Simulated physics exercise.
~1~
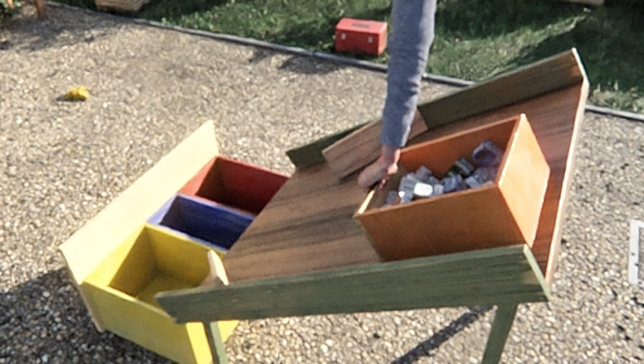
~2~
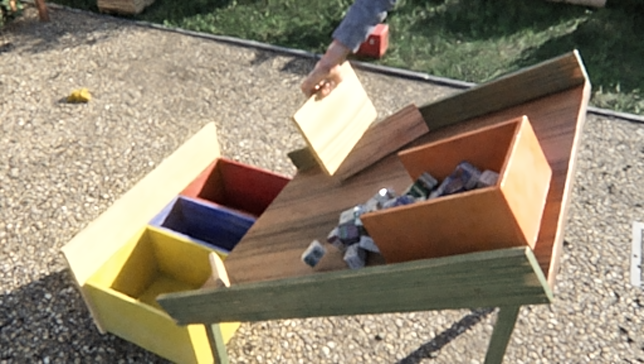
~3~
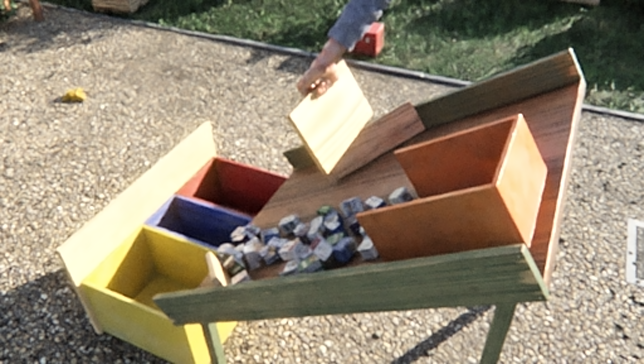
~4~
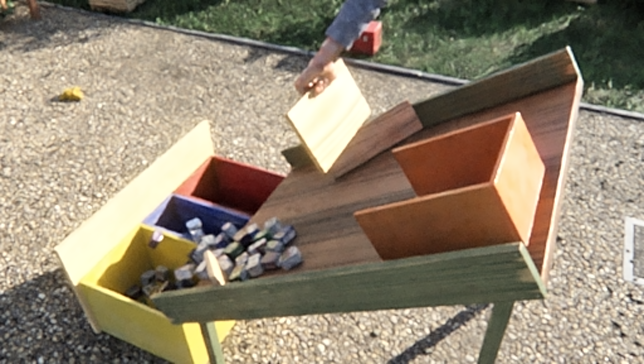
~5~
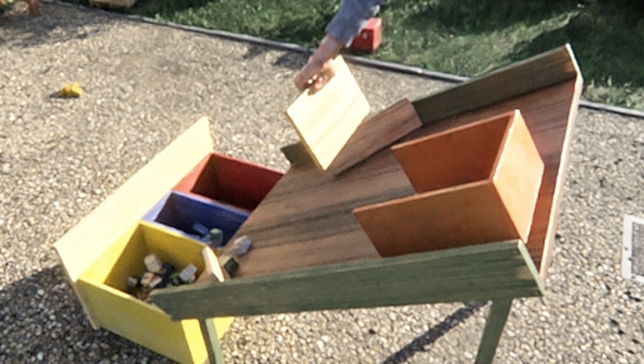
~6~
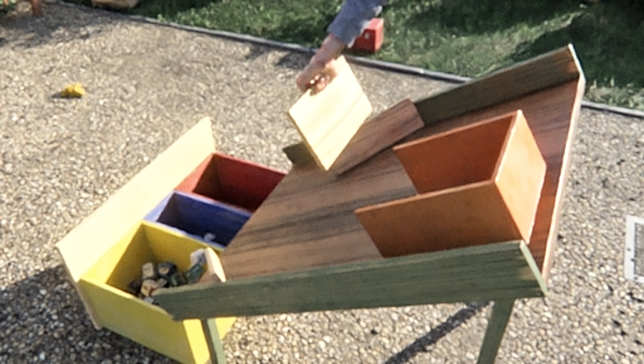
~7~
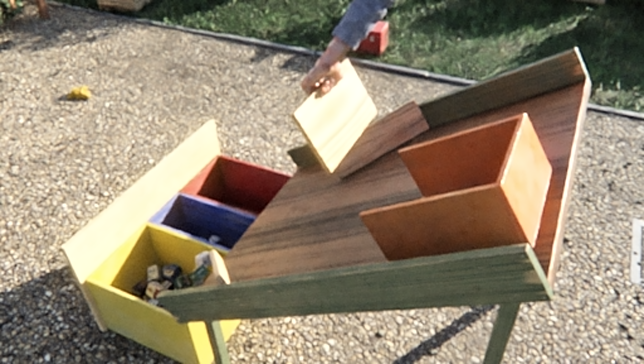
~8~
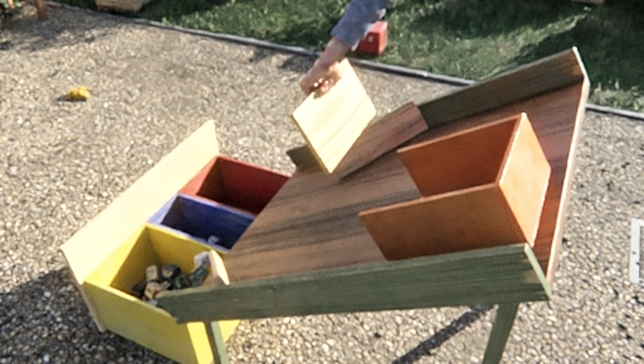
Small silvery blocks sit heaped in an orange pen on a tilted wooden table, while a hand reaches down to a board at its open side. The hand lifts the board clear, and the blocks begin to spill out. They tumble down the slope in a loose spread, running along the green front edge towards three coloured bins. Many drop into the near yellow bin, and others fall into the blue one in the middle. The last few leave the table, which ends bare, with a pile resting in the yellow bin and the hand still holding the board.
